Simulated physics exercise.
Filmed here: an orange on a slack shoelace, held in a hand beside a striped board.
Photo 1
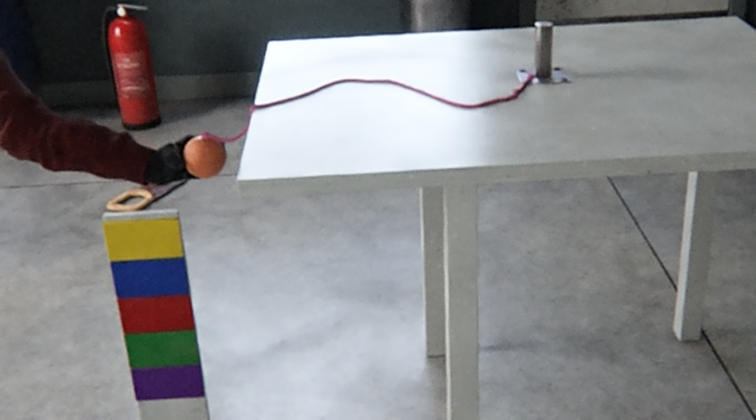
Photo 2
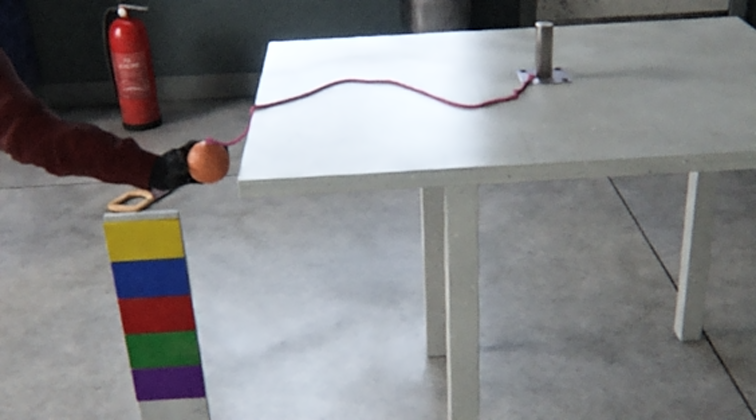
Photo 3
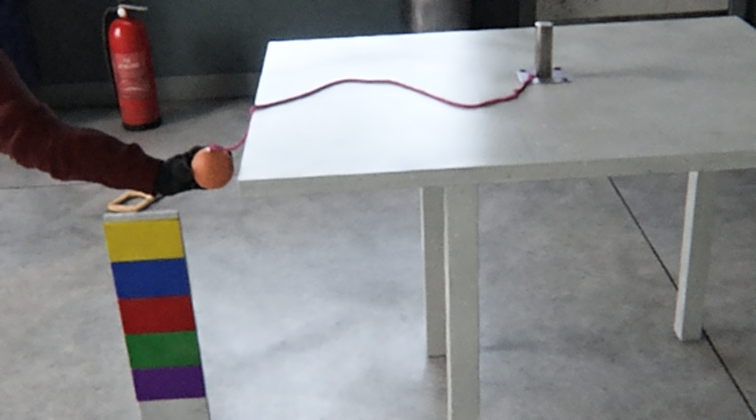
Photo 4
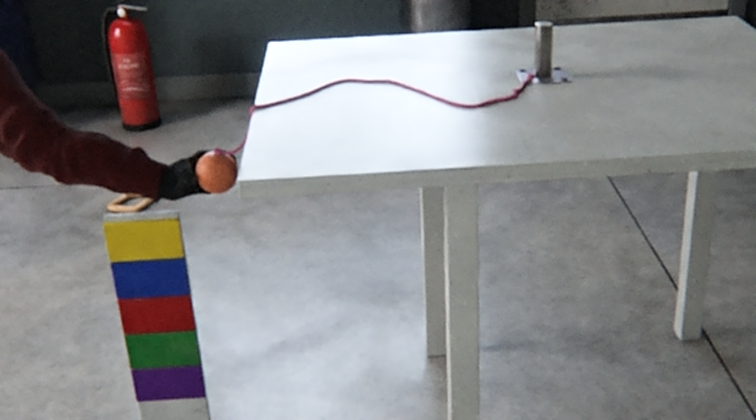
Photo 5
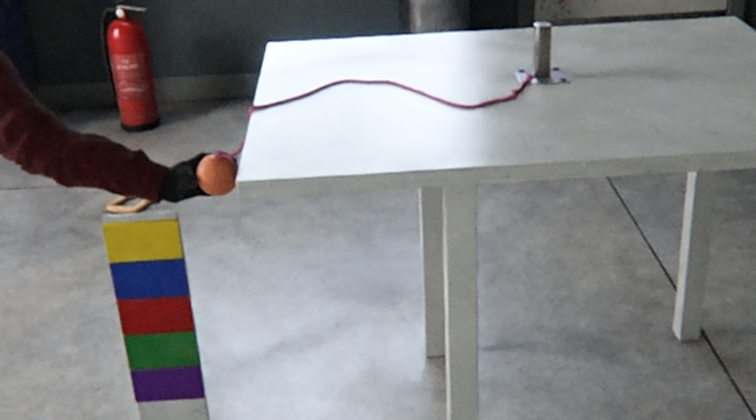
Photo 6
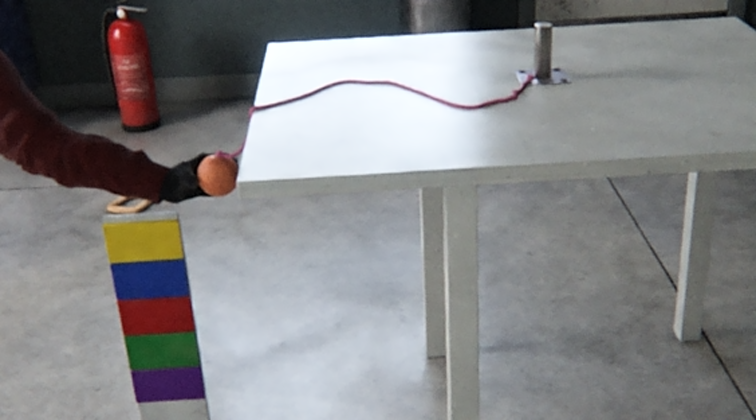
In a room with a grey concrete floor, seen from slightly above by a still camera, a white table stands at right and a red fire extinguisher behind at left. A gloved hand in a dark red sleeve holds an orange ball above a board striped yellow, blue, red, green and purple, a slack reddish cord running across the tabletop to a metal post. The hand shifts the ball slightly right and down beside the table's edge, then barely moves, while the cord lies almost unchanged.
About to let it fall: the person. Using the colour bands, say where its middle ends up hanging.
Its middle ends up at the red band.
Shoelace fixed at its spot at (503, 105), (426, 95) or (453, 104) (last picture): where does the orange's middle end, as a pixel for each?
Near (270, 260), then (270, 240), then (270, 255).
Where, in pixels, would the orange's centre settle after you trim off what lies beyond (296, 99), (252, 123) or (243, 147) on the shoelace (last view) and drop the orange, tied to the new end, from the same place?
In order, roughly (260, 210), (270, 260) and (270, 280).
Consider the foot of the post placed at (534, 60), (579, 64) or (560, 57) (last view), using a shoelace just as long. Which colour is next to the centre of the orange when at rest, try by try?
Red; blue; blue.
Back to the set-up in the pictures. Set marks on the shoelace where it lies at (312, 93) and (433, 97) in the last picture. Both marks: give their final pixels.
(258, 175) for the first, (361, 97) for the second.
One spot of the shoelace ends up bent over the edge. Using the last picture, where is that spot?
It's the bit near (359, 81).
A little later, orange near (238, 300); level with red.
Next, orange near (297, 295); level with red.
Later still, orange near (262, 313); level with red.
When it is over, orange near (273, 312); level with red. The shoelace holds its middle at red.
